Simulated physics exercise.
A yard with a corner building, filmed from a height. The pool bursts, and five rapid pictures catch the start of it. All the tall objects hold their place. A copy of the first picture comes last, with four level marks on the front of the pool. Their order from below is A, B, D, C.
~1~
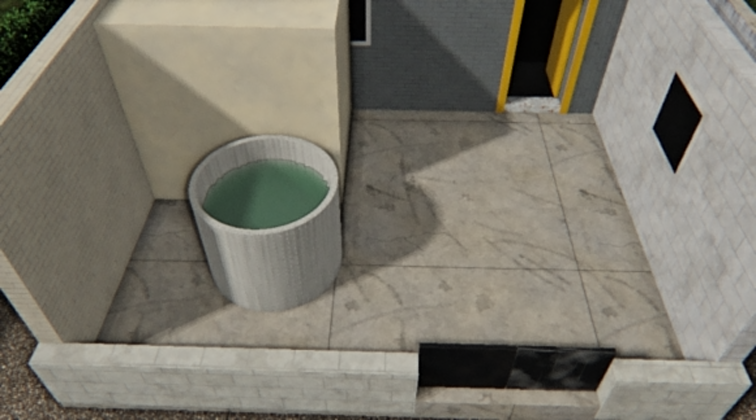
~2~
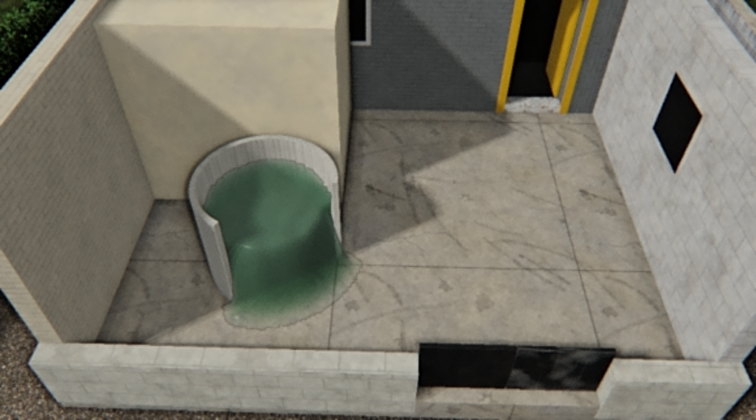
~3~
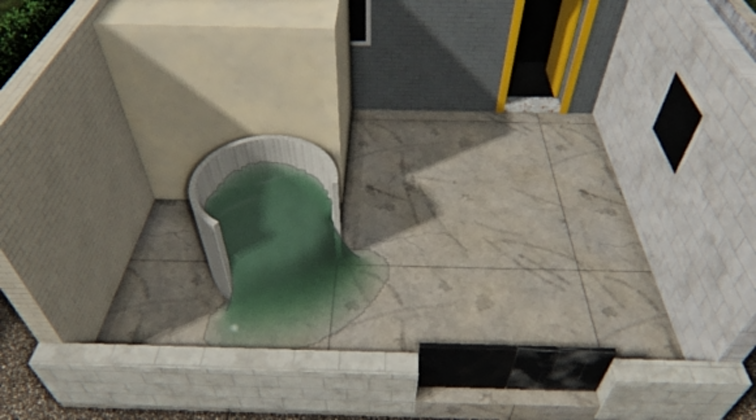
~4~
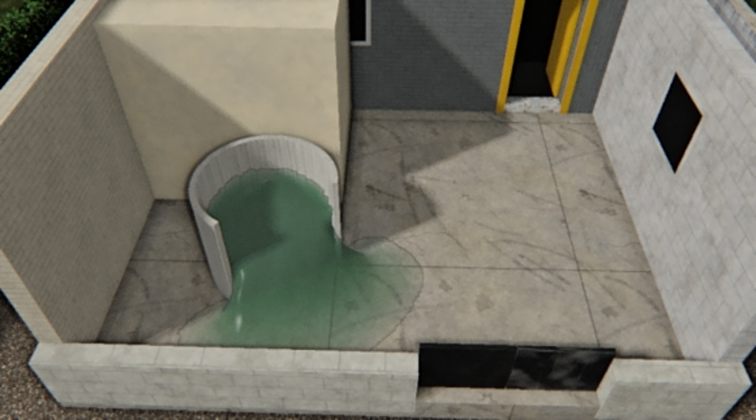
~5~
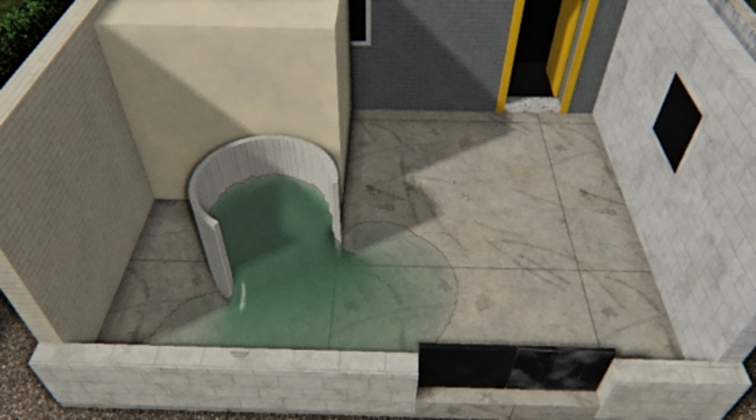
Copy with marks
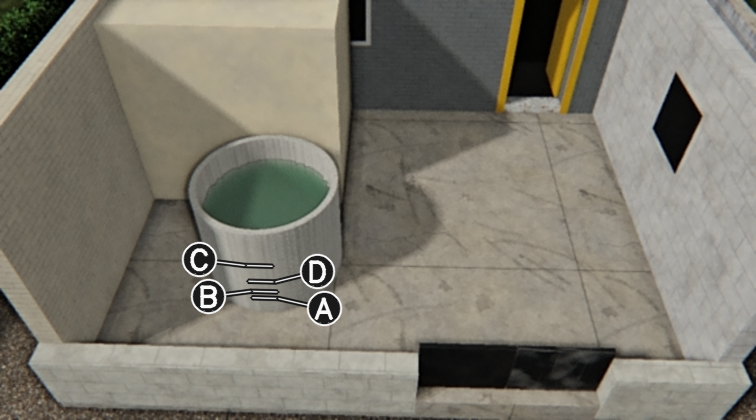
A walled concrete yard with a cream corner building is seen from a height by a camera that stays still. A round, pale grey pool of green water stands at left, with a yellow doorway in the dark grey wall behind and a dark, shut gate in the low front wall. The pool's front side disappears, and the water pours forward, spreading across the ground towards the front wall and rightward.
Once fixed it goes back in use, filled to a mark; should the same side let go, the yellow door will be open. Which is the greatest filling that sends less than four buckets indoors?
Go for C.
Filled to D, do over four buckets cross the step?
No.
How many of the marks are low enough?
All four.
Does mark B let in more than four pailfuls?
No, not at all.
On the marked copy, A at (265, 298); B at (263, 291); C at (258, 265); D at (261, 281); from the bottom up A, B, D, C.
If A is chosen, nothing gets over.
If B is chosen, nothing gets over.
If C is chosen, a bucket or two gets in.
If D is chosen, nothing gets over.
